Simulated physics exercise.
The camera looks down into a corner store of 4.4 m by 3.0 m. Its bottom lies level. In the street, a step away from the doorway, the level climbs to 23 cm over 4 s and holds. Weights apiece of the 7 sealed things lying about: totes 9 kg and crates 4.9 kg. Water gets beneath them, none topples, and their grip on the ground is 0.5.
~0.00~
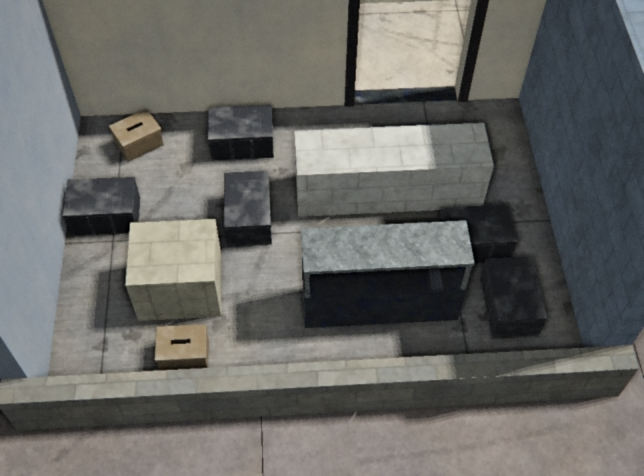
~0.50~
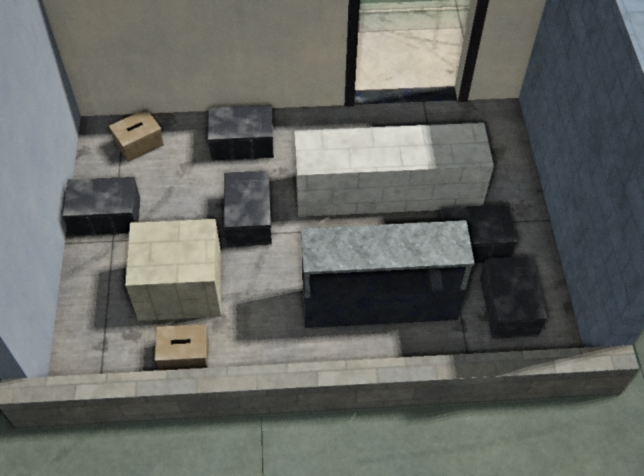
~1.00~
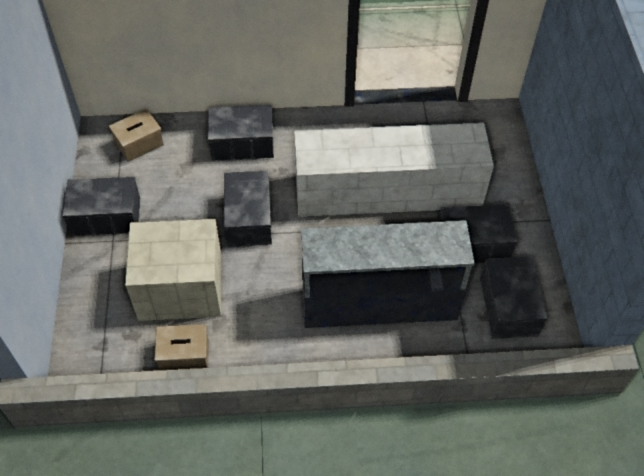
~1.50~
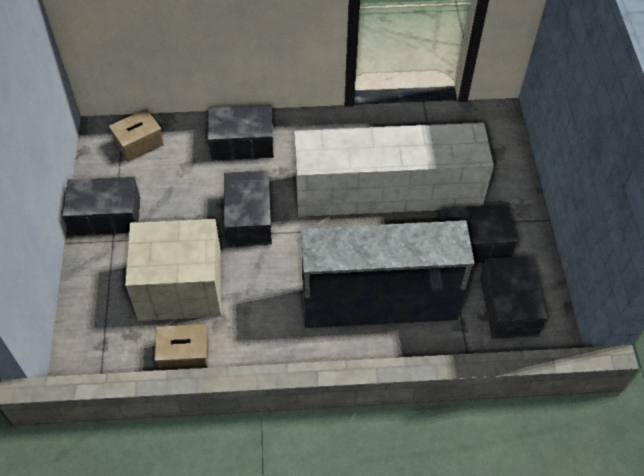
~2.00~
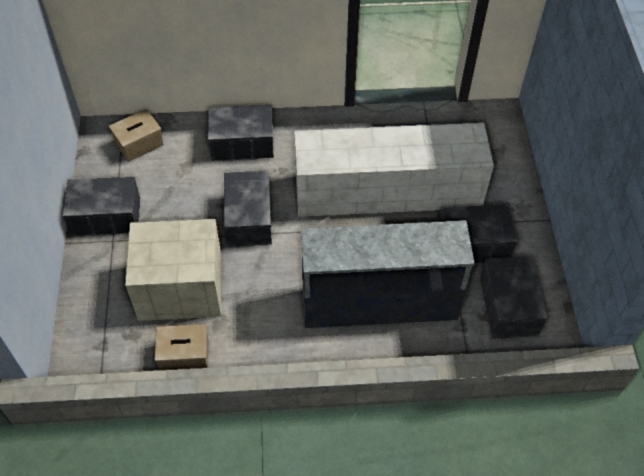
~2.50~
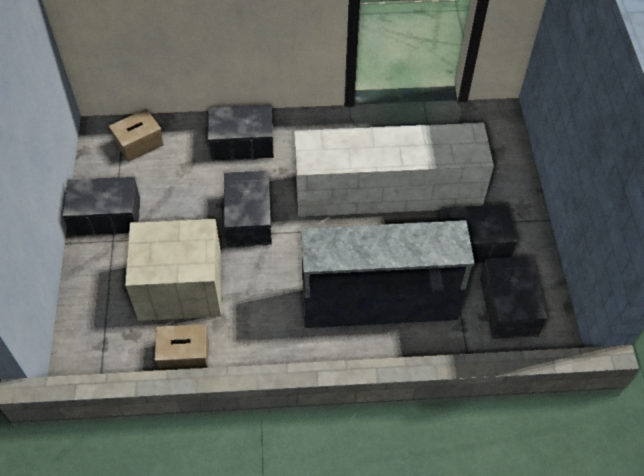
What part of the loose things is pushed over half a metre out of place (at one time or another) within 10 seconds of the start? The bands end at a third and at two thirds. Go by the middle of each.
That comes to from one to two thirds.
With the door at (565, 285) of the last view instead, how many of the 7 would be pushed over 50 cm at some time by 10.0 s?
Then 6.
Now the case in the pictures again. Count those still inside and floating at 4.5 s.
I count 0.
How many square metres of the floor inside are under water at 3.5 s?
Some 1.5 m2.
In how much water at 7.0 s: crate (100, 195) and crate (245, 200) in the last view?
Roughly 4 and 1 cm.
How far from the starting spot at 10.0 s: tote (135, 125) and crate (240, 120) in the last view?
In turn: 200 cm, 100 cm.
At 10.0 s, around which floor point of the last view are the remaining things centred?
Around (234, 291).
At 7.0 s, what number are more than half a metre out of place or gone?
3 of them.
After 3.5 s 0 of 7 are over 50 cm from their spots; 0 afloat.
After 4.5 s 0 of 7 are over 50 cm from their spots; 0 afloat.
After 7.0 s 3 of 7 are over 50 cm from their spots; 3 afloat.
After 10.0 s 4 of 7 are over 50 cm from their spots, and 4 have been at some point; 6 afloat.
